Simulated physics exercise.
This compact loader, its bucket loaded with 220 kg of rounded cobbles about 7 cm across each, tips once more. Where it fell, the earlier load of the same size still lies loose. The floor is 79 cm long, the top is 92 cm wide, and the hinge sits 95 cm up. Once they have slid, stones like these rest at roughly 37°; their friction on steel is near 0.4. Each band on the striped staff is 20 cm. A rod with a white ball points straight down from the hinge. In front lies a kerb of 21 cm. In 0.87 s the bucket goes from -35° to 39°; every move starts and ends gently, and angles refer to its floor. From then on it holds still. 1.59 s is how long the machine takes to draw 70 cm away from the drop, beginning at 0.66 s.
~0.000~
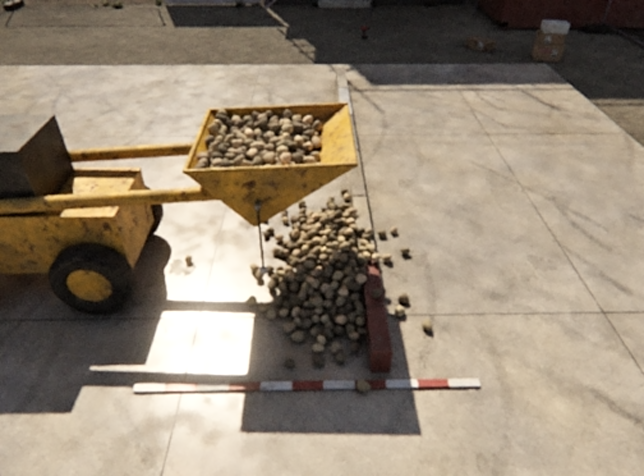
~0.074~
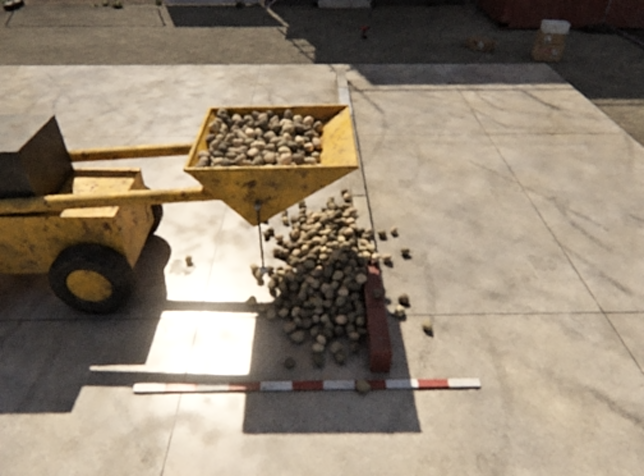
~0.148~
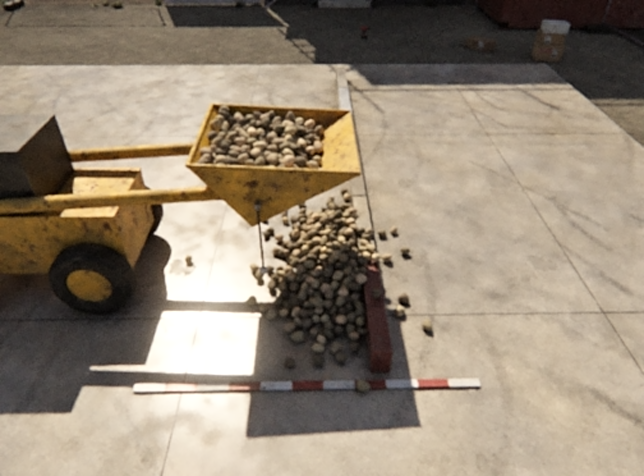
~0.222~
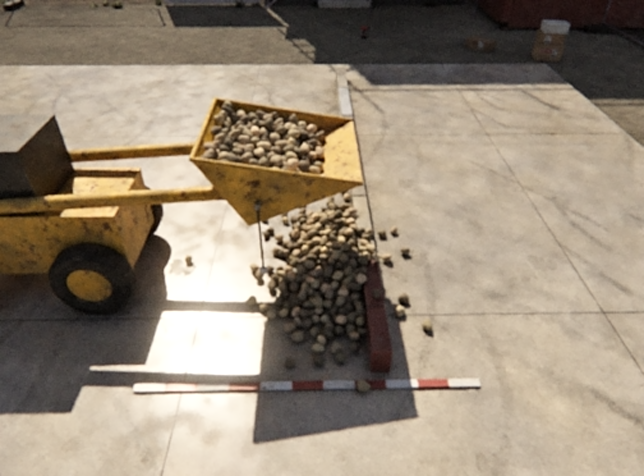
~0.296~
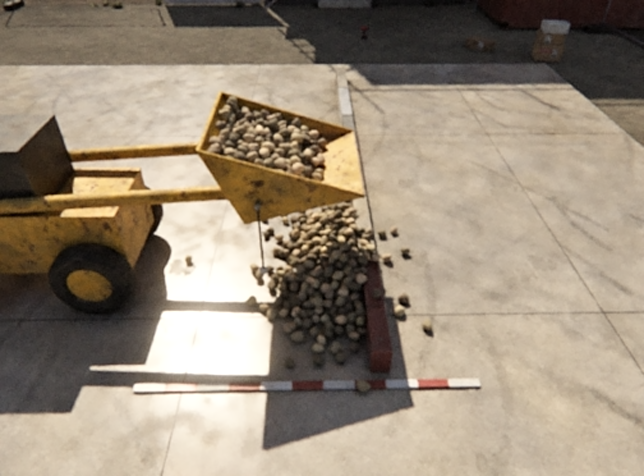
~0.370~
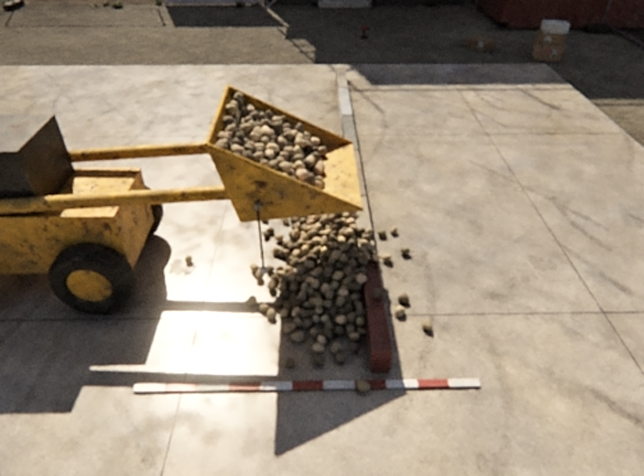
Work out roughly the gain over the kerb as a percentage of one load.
Close to 19 parts in a hundred.
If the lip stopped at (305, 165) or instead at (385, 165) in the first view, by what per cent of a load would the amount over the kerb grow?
Case one about 0 %, case two about 40 %.
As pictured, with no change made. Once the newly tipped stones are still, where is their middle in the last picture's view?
Roughly at (328, 253) in the last picture.
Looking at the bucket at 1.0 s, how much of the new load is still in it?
Roughly 70 parts in a hundred of the load.
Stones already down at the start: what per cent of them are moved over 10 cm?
Some 10 percent, give or take.
After 0.6 s the floor is at 27°; in per cent of one load, 100 in the bucket, 98 on this side of the kerb, 2 over the kerb; the foremost stones are at (396, 268).
After 1.0 s the floor is at 39°; in per cent of one load, 70 in the bucket, 128 on this side of the kerb, 2 over the kerb; the foremost stones are at (396, 268).
After 2.7 s the floor is at 39°; in per cent of one load, 0 in the bucket, 180 on this side of the kerb, 20 over the kerb; the foremost stones are at (493, 289).
After 5.1 s the floor is at 39°; in per cent of one load, 0 in the bucket, 180 on this side of the kerb, 20 over the kerb; the foremost stones are at (493, 289). Net gain over the kerb, 19.
